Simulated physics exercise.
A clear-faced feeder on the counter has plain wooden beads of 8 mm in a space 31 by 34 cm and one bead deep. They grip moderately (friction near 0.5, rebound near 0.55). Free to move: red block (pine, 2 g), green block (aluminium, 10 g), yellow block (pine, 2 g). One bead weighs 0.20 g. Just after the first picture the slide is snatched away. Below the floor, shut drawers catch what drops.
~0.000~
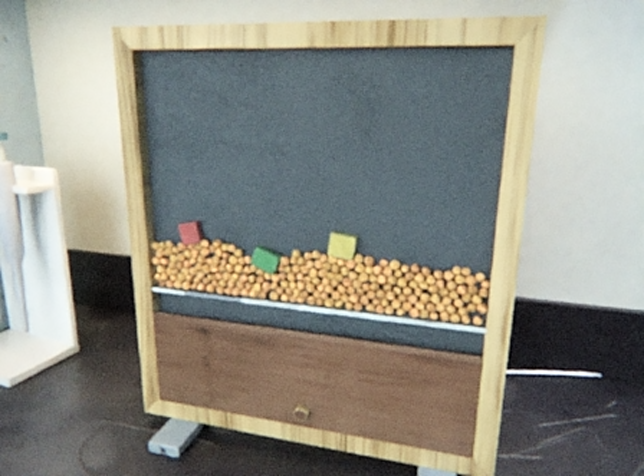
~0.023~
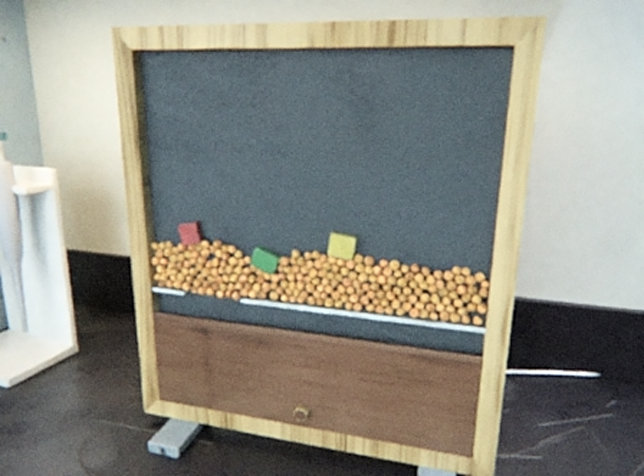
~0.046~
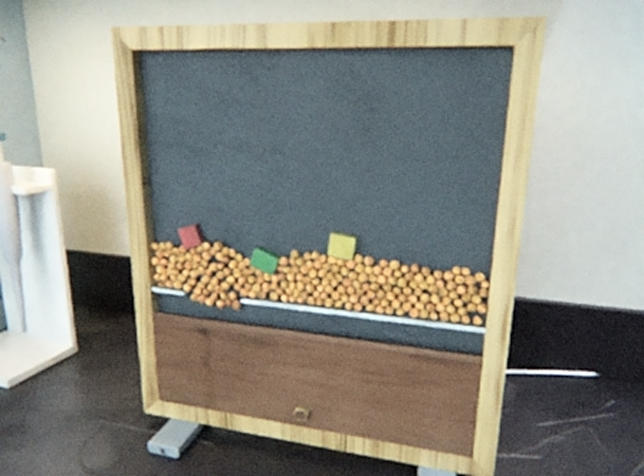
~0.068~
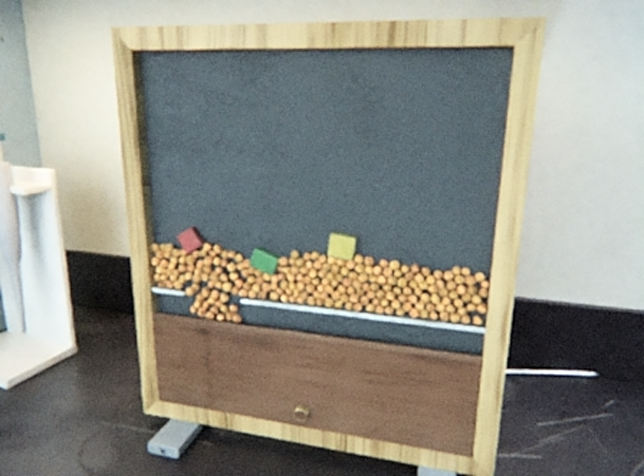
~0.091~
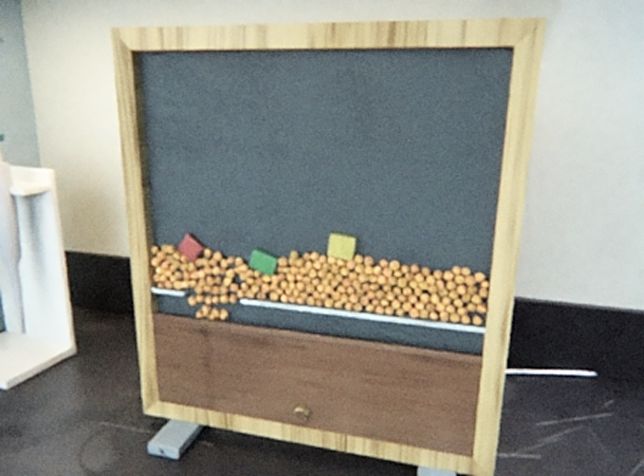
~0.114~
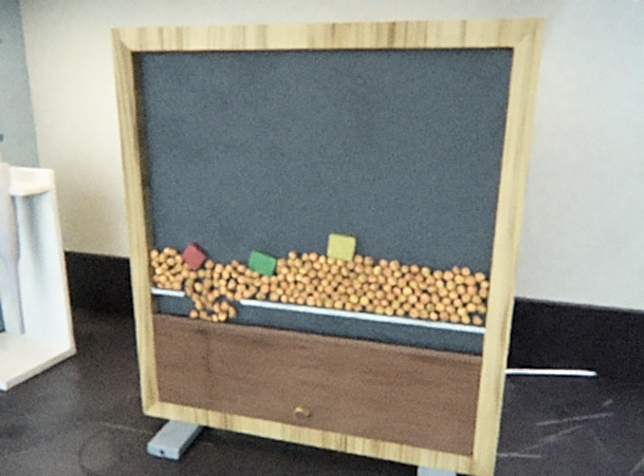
A wooden-framed upright case with a clear face and dark back stands on a dark counter against a pale wall, seen from the front by a still camera. Tan beads lie in a band above a white ledge and brown lower panel, with red, green and yellow blocks on top from left to right. A gap opens at the ledge's left, beads drop through it, and the red block sinks and tilts while the others barely shift.
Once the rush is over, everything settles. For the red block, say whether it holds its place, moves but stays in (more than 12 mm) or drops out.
Red block drops out.
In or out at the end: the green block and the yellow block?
Green block out, yellow block in.
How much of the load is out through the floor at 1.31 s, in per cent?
About 35 per cent.
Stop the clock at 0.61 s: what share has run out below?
About 35 per cent.
After 0.26 s, 30 % are out; red block below the floor; green block moved 4.0 cm tilted 37°; yellow block moved 0.1 cm tilted 5°.
After 0.61 s, 35 % are out; red block below the floor; green block below the floor; yellow block moved 0.2 cm tilted 4°.
After 1.31 s, 35 % are out; red block below the floor; green block below the floor; yellow block moved 0.2 cm tilted 4°.
At rest by 1.5 s, 35 % are out; red block below the floor; green block below the floor; yellow block moved 0.2 cm tilted 4°.
